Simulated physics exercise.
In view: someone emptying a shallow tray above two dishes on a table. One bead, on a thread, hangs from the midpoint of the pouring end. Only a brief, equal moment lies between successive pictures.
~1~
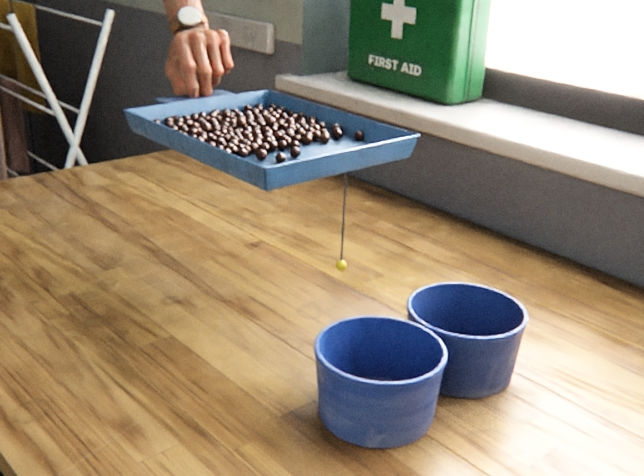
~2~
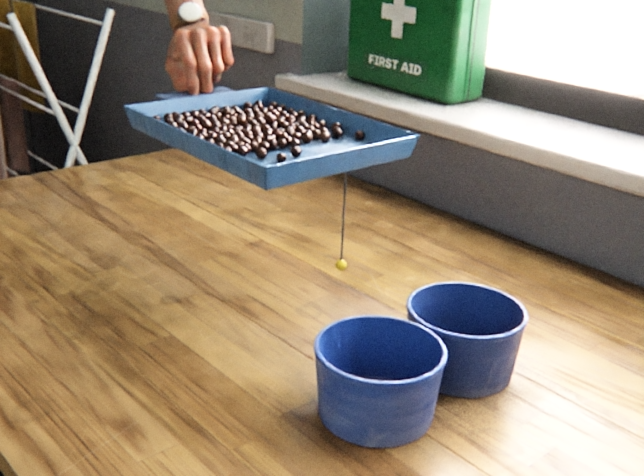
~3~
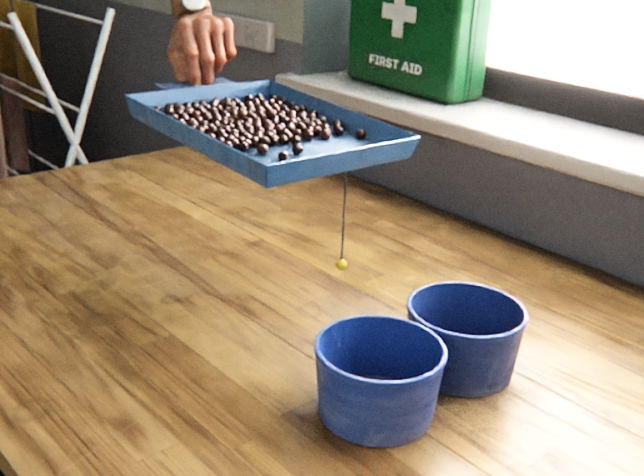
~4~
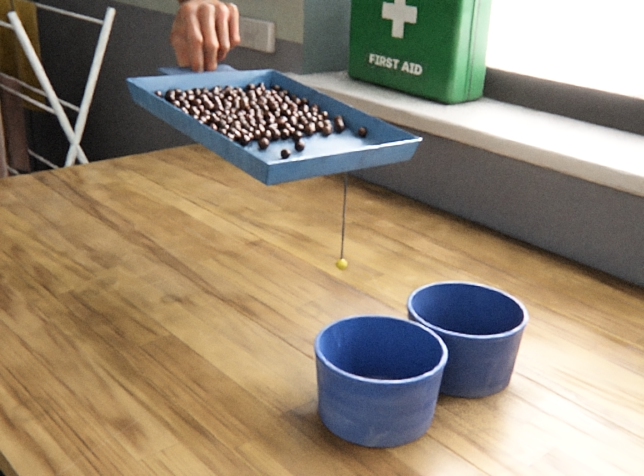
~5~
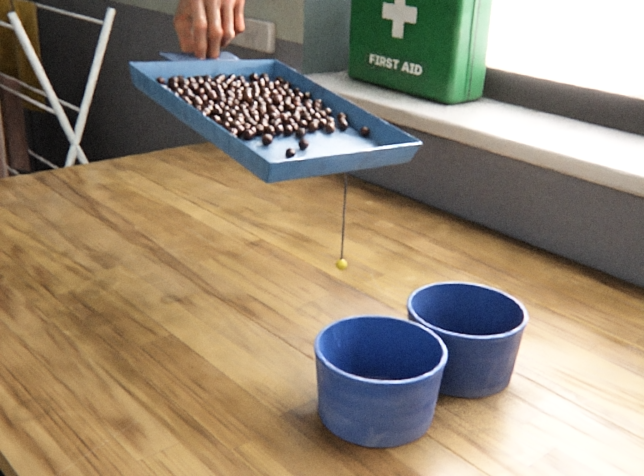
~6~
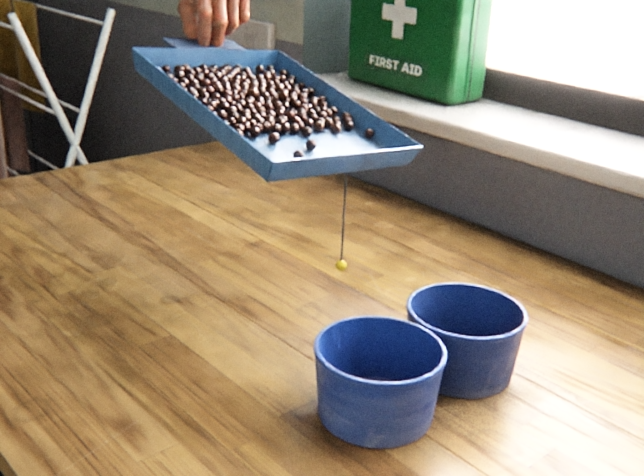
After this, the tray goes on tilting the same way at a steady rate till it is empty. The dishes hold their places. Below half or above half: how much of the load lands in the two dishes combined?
Below half.
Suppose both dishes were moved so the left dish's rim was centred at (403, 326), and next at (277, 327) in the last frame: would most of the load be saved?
First place: Short of half; second place: Short of half.
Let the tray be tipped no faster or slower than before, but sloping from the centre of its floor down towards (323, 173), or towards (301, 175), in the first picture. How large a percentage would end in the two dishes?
First case: 20 %; second case: 0 %.
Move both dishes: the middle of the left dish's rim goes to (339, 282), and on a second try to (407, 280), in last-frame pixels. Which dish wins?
In the first try it's the one on the right, and in the second it's the one on the left.
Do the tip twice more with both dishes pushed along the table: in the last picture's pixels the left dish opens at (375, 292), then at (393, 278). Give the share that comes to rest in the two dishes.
In the first position around 90 percent, in the second around 90 percent.
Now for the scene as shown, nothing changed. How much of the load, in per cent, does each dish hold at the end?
The left dish holds 0 % and the right dish holds 0 %.
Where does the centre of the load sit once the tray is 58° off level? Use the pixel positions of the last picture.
In the last view, the load is centred near (372, 140).
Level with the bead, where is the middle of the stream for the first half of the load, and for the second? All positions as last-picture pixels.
First half (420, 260); second half (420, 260).
Just after the last frame, tray tipped steeply; almost all on the tray; just a few in the right dish; just a few outside both; about a tenth in the air.
A moment on, tray tipped right over; about a tenth on the tray; just a few in the right dish; roughly two thirds outside both; about a tenth in the air.
Further on, tray tipped past a quarter turn; just a few in the left dish; just a few in the right dish; almost all outside both.
When it is over, tray tipped past a quarter turn; just a few in the left dish; just a few in the right dish; almost all outside both.
